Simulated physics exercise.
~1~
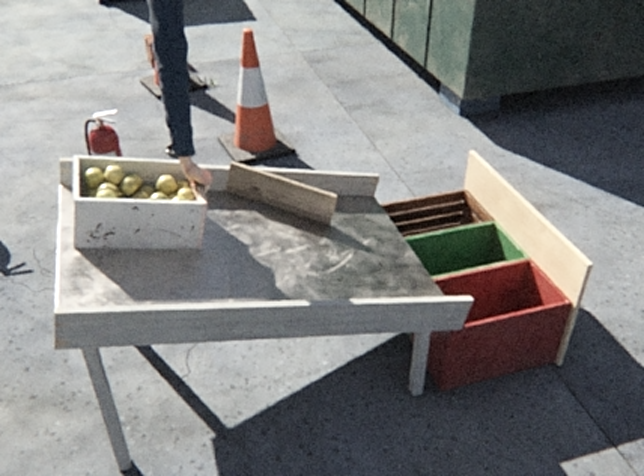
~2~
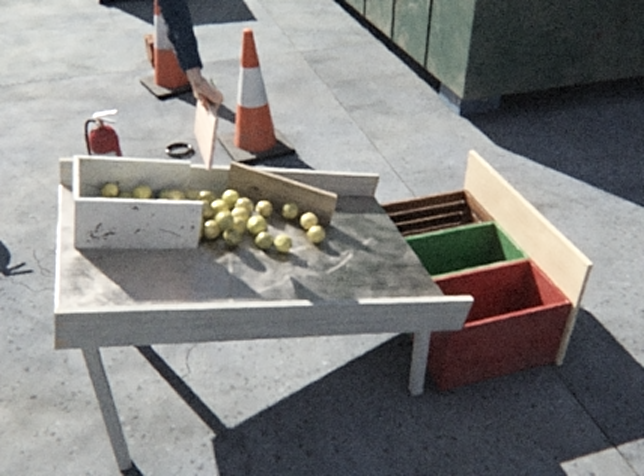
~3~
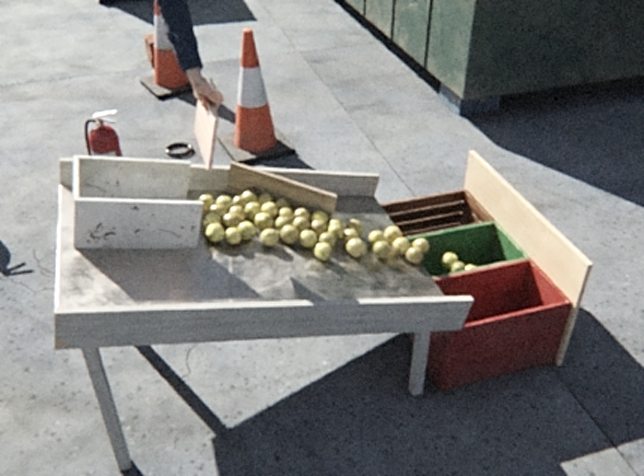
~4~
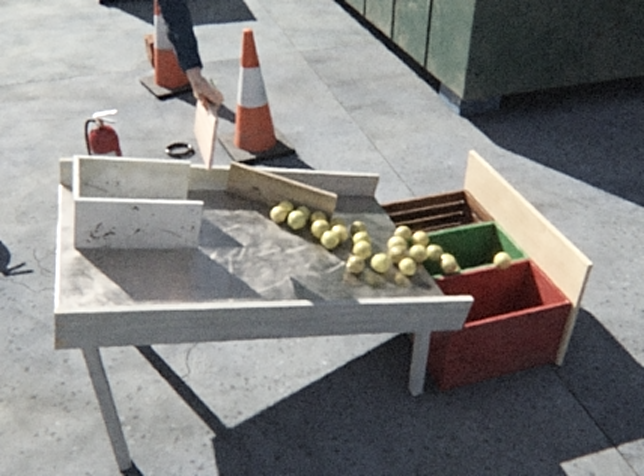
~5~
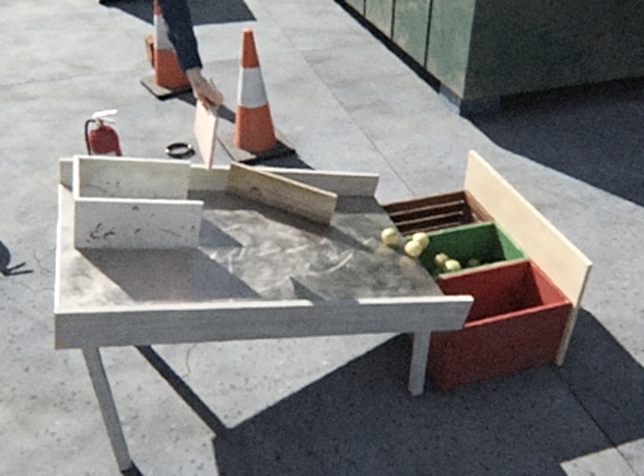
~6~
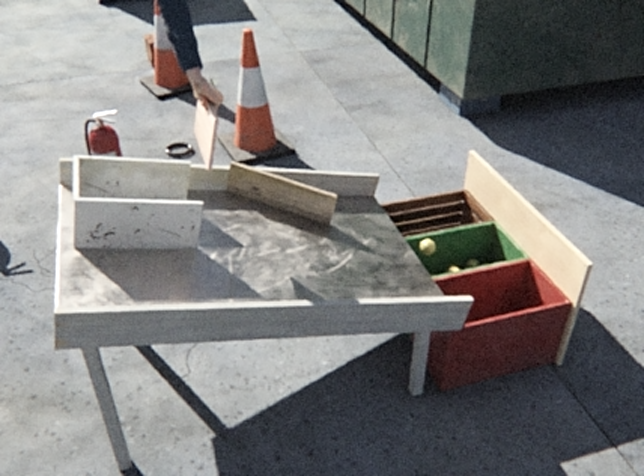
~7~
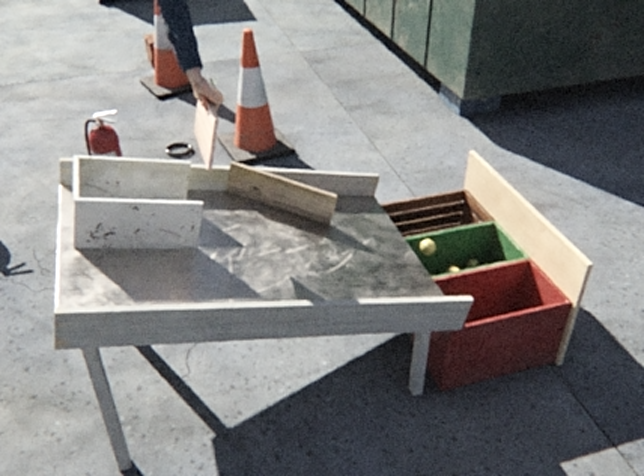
On grey paving, a hand lifts a gate and yellow apples roll right into bins.
